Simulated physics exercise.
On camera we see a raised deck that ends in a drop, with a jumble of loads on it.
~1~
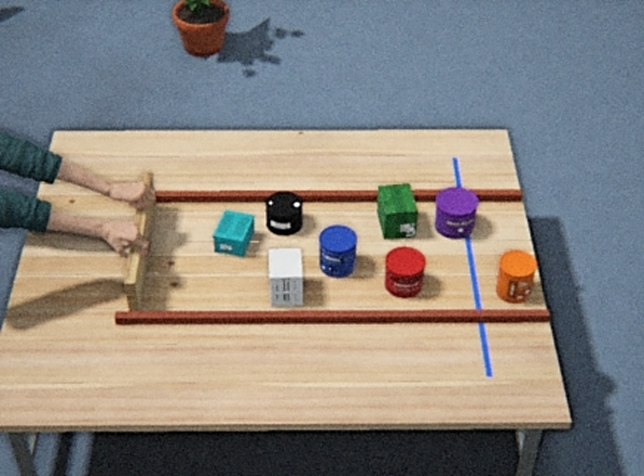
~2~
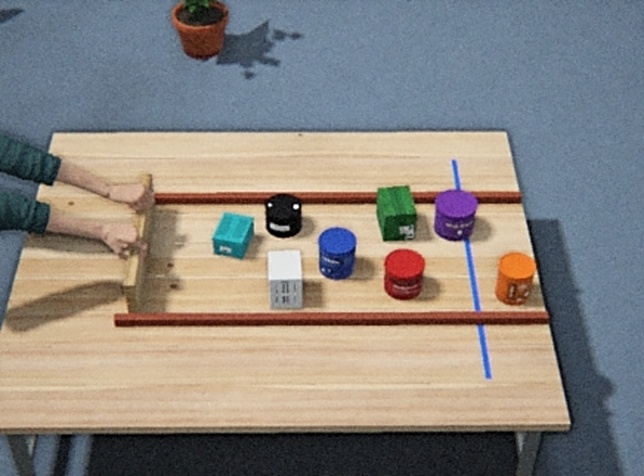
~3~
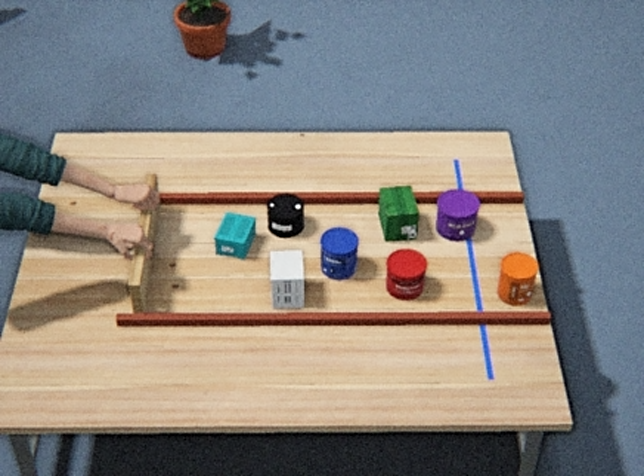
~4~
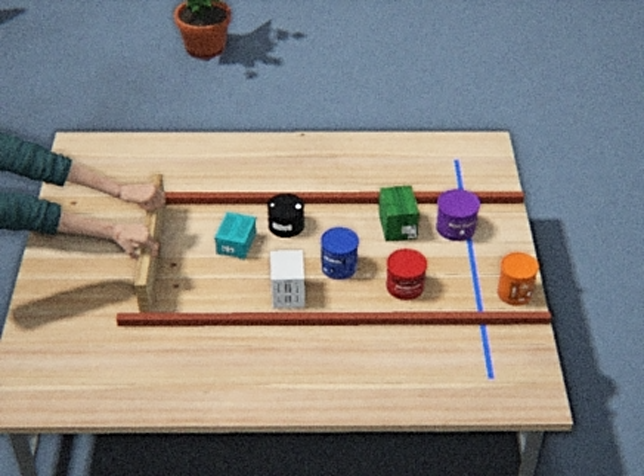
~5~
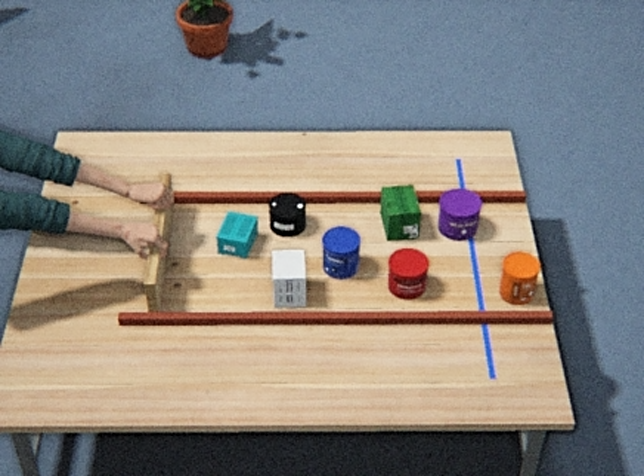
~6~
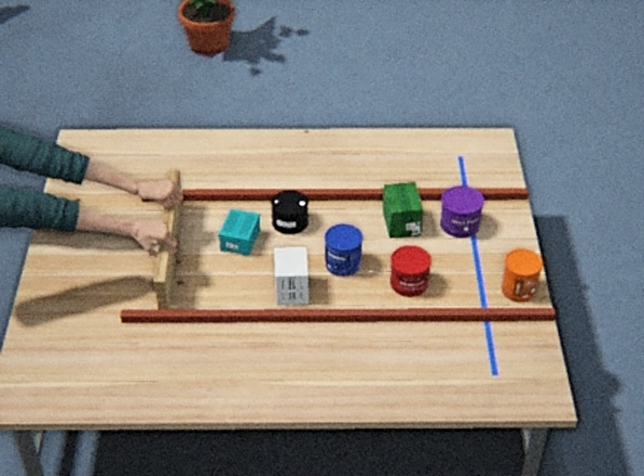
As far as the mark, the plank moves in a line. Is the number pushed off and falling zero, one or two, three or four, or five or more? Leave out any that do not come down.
It is one or two.
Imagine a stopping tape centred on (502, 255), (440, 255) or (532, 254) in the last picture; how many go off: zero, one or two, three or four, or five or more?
In the order of the places given: Three to four; none at all; five or more.
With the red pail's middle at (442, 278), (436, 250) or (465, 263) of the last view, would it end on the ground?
Results in order: Not lost; not lost; not lost.
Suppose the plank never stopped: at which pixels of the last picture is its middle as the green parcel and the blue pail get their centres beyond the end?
The green parcel puts it at (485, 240), the blue pail at (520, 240).
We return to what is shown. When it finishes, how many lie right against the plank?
Tally at the end: 4.
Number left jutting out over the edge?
You'd get 2.
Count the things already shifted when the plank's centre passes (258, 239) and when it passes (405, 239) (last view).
At the first place 2, at the second 7.
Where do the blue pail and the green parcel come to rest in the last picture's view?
In the last picture the first middle sits at (498, 252) and the other at (524, 211).
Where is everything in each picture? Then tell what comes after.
In the first frame, orange pail (516, 277); purple pail (456, 213); red pail (405, 273); plank (142, 241); tape (471, 256).
In the second frame, purple pail (455, 216); plank (141, 243).
In the third frame, red pail (406, 275); black canister (286, 216).
In the fourth frame, orange pail (517, 279); white crate (288, 279).
In the fifth frame, purple pail (459, 215); blue pail (341, 253).
In the sixth frame, orange pail (521, 276); purple pail (461, 212); red pail (410, 271); plank (170, 240); tape (476, 255).
Soon after, none off yet; orange pail at rest near (521, 276); purple pail at rest near (461, 212); red pail at rest near (410, 271).
After that, none off yet; orange pail at rest near (521, 276); purple pail displaced about its own width near (505, 213); red pail displaced about its own width near (473, 271).
In the end, the number that fall off is one or two; gone, purple pail and orange pail.
